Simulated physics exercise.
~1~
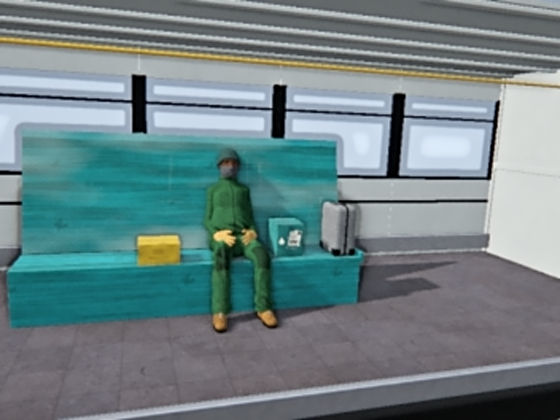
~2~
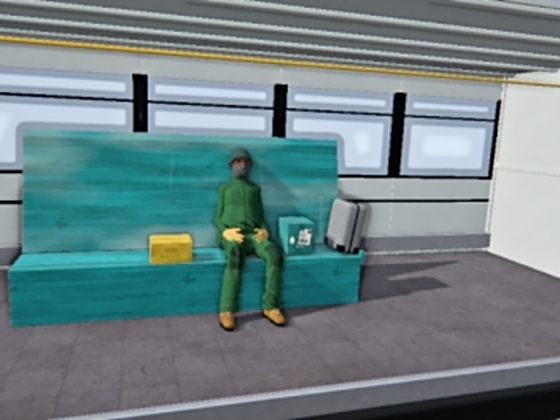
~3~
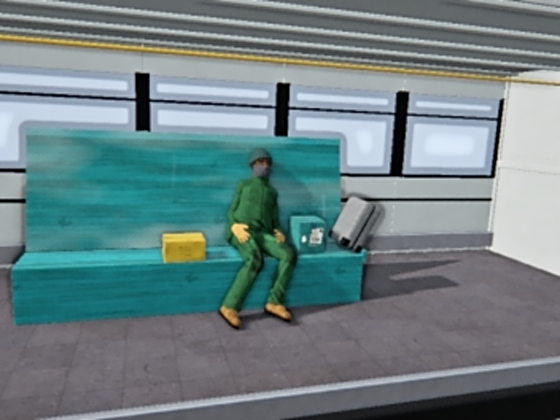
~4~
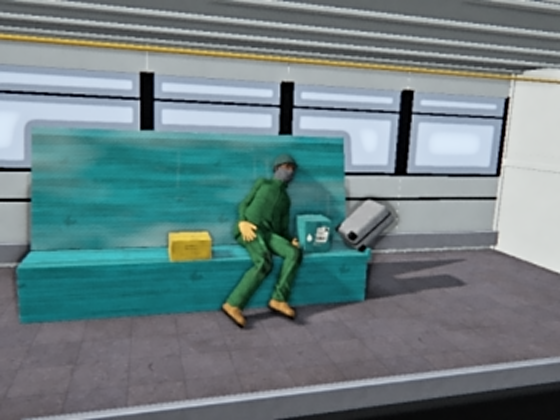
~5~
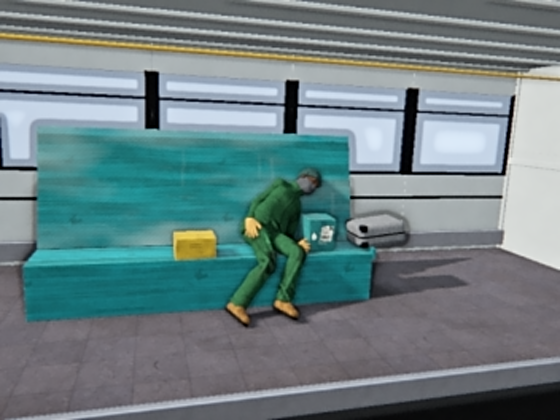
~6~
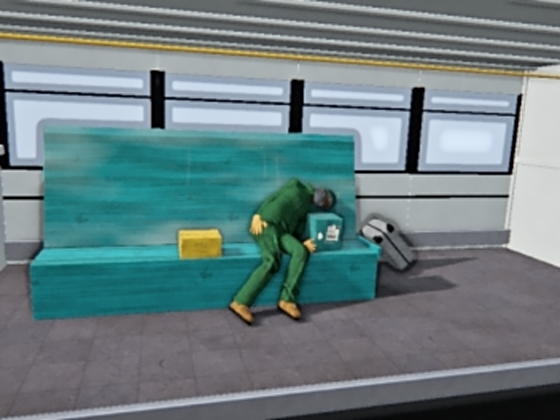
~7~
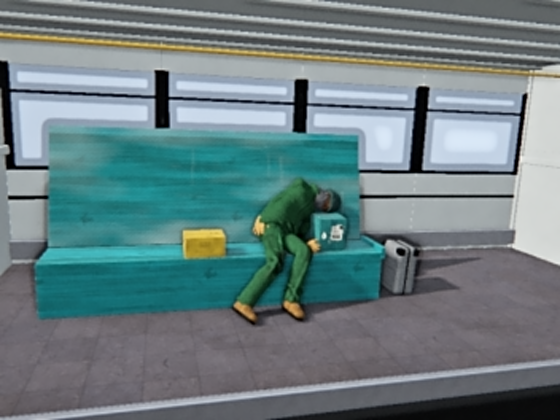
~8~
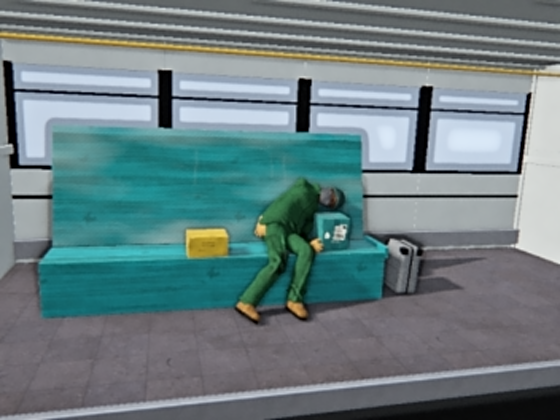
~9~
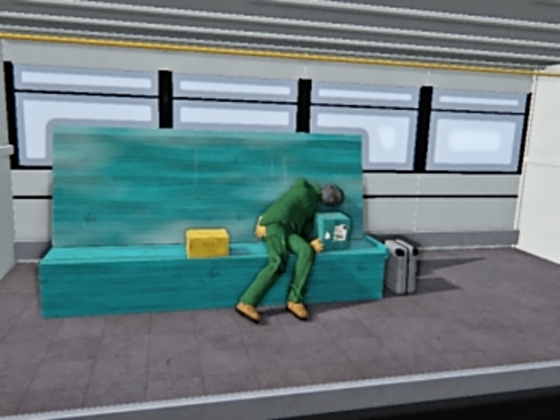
A figure in green clothes and tan shoes sits slumped on a long teal bench inside a tram, seen from the front, with windows behind. A yellow box rests to the left, while a teal bag and an upright grey suitcase stand to the right. The sleeper and luggage slide rightward along the seat, and the suitcase tips over the bench's right end. As it tumbles off, the sleeper folds sideways, limp, head sinking over the teal bag. The suitcase ends on the floor beside the bench, while the box, bag and slumped sleeper remain on the seat.
